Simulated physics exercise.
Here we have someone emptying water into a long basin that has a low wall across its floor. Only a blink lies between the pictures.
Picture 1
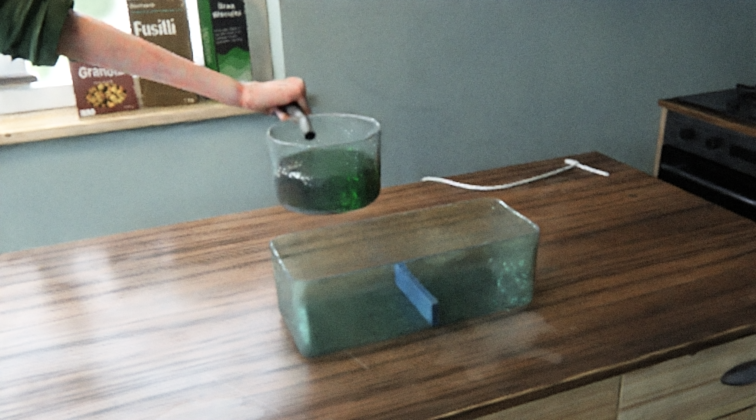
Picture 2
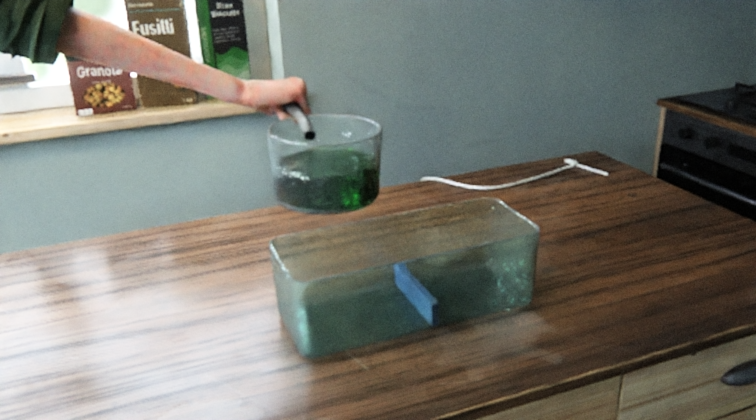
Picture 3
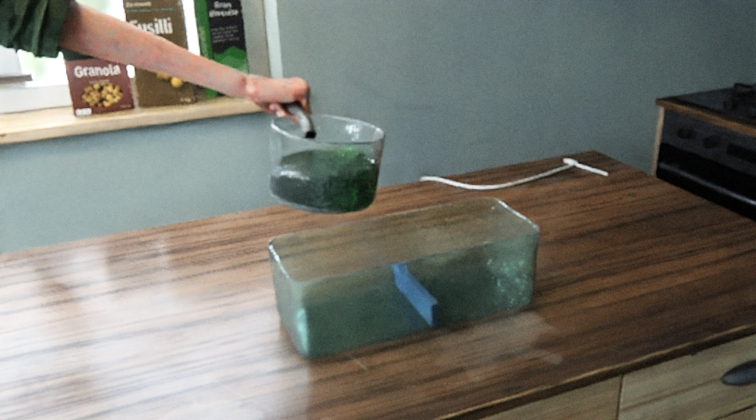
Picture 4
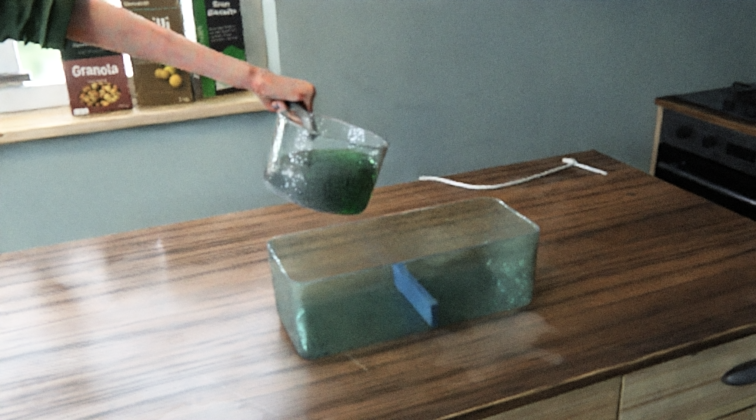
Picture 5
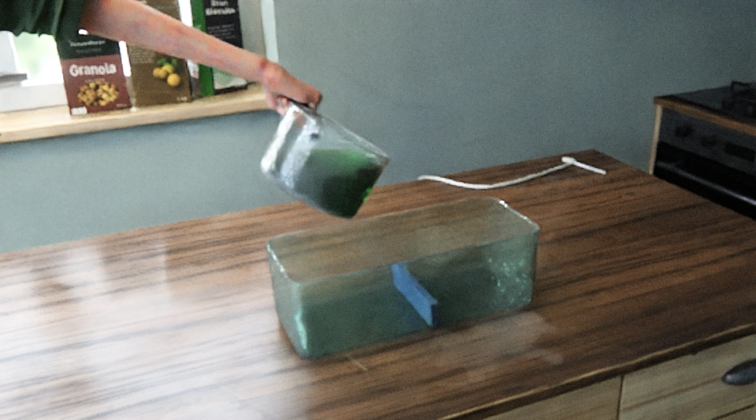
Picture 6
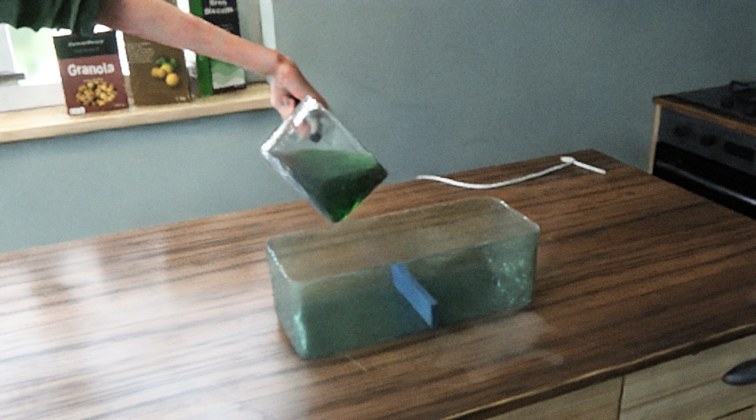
A hand tilts a clear container of green liquid rightward above a long glass basin.
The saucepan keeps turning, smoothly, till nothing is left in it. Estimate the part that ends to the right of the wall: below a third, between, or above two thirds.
In the end under a third is right of the wall.
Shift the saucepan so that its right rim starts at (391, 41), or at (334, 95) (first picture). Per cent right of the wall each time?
In turn 85 and 15 in a hundred.
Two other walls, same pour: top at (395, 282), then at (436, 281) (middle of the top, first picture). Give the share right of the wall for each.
About 70 and 15 per cent.
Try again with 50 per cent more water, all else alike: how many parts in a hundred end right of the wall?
Roughly 40 in a hundred.
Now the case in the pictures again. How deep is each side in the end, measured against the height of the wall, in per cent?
The left part 50 per cent, the right part 20.
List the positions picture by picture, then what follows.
The first frame shows tilt 0°; pouring edge (376, 123); surface from (275, 170) to (373, 155); the long basin's rim runs from (280, 261) to (517, 214); the wall's top is at (415, 282).
The second frame shows tilt 2°; pouring edge (377, 125); surface from (274, 170) to (373, 155).
The third frame shows tilt 9°; pouring edge (380, 131); surface from (272, 170) to (372, 155).
The fourth frame shows tilt 21°; pouring edge (383, 141); surface from (268, 169) to (373, 156).
The fifth frame shows tilt 34°; pouring edge (384, 155); surface from (263, 164) to (376, 158).
The sixth frame shows tilt 50°; pouring edge (381, 172); surface from (267, 156) to (379, 161).
A moment on, the saucepan is tipped right over and 29 per cent is still to pour, 27 is left of the wall and 10 right of it.
Next, the saucepan is tipped right over and 7 per cent is still to pour, 65 is left of the wall and 22 right of it.
Then the saucepan is tipped right over and 0 per cent is still to pour, 70 is left of the wall and 23 right of it.
Later the saucepan is tipped right over and 0 per cent is still to pour, 73 is left of the wall and 25 right of it.
In the end 73 per cent lies left of the wall, 25 right of it and 2 outside.
